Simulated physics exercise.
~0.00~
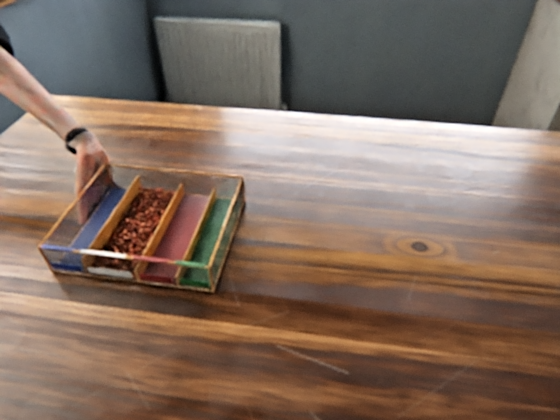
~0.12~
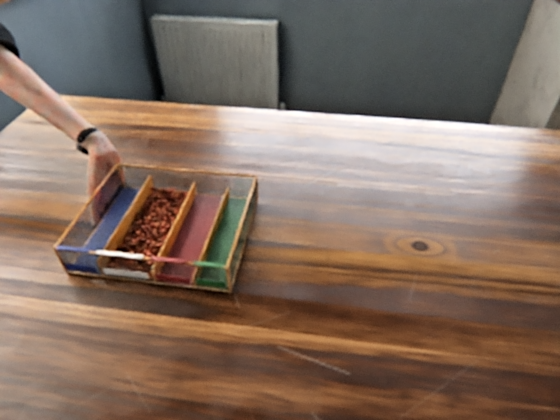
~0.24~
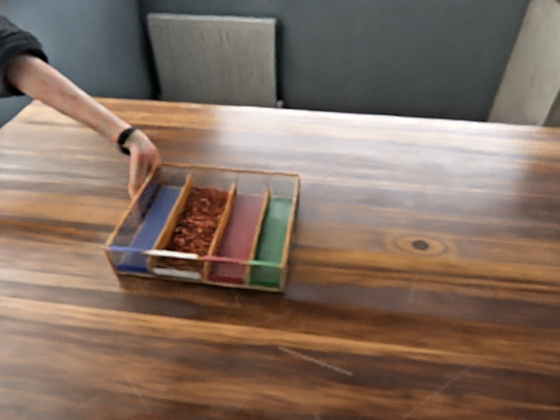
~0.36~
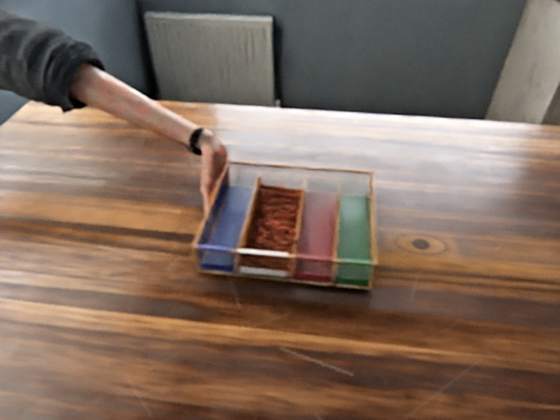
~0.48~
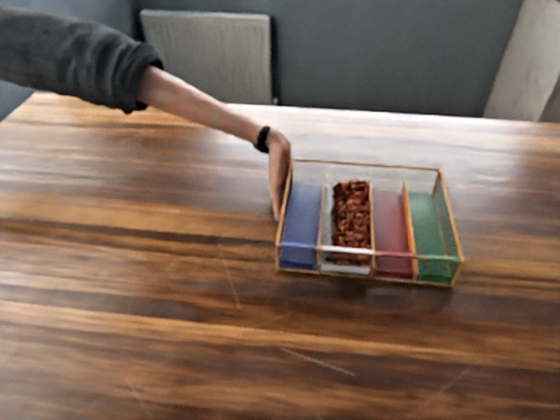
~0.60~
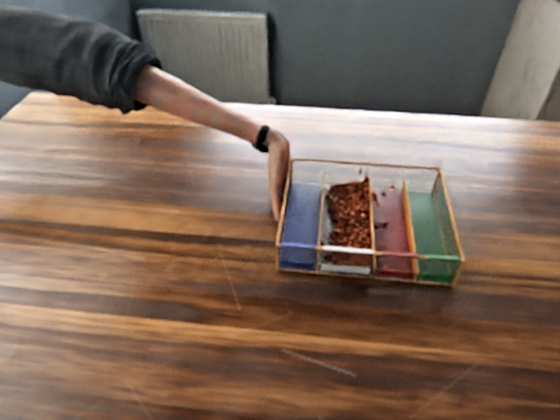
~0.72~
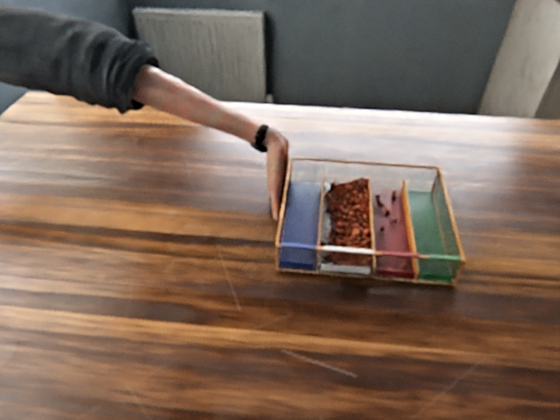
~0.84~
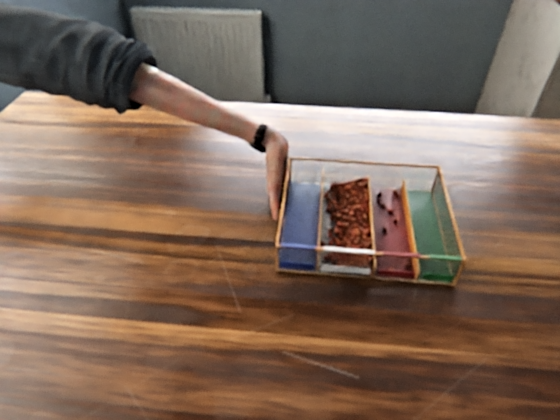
A hand in a dark grey sleeve, with a black band at the wrist, grips the left end of a clear, wood-edged drawer tray on a glossy brown striped wooden table, seen from above against a dark grey wall with a pale panel. The tray has four compartments, coloured blue, white, red and green from left to right, with reddish-brown pellets heaped in the white one. The hand pushes the tray rightward across the table, faster and faster. It then stops abruptly, and the pellets shift to the right. A few spill into the red compartment, while nearly all stay in the white one as the tray rests, still held.
